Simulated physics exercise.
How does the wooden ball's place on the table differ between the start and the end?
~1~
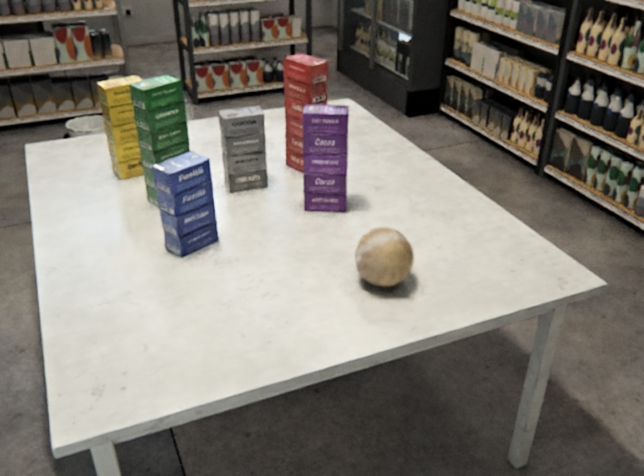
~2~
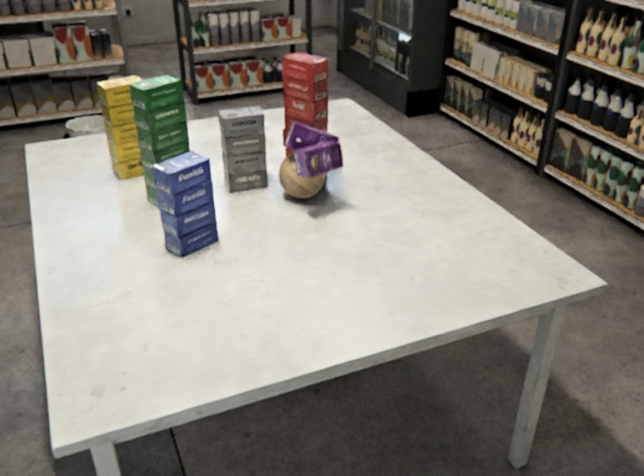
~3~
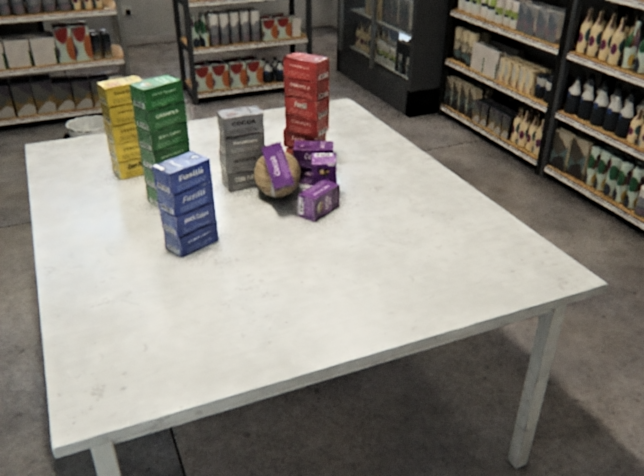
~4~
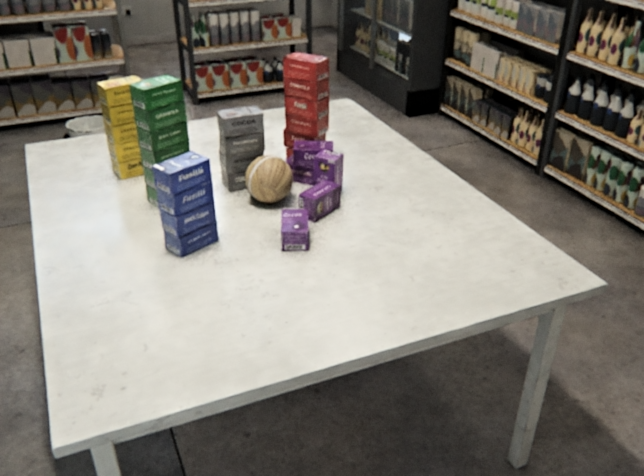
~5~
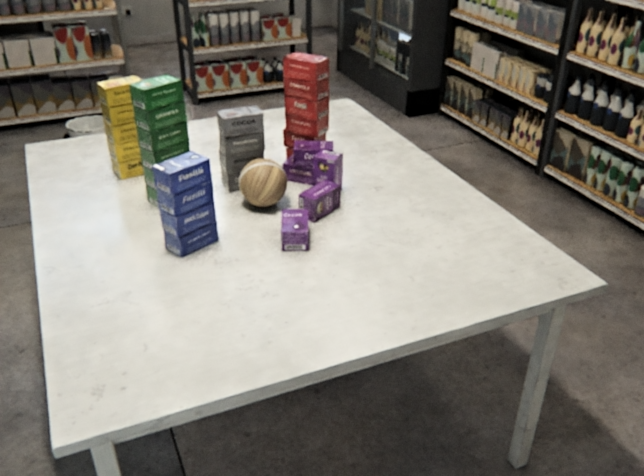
At the start the ball is out on the open tabletop, in front of the purple stack and to its right. By the end it is farther back and to the left, between the grey stack and the fallen purple packets.
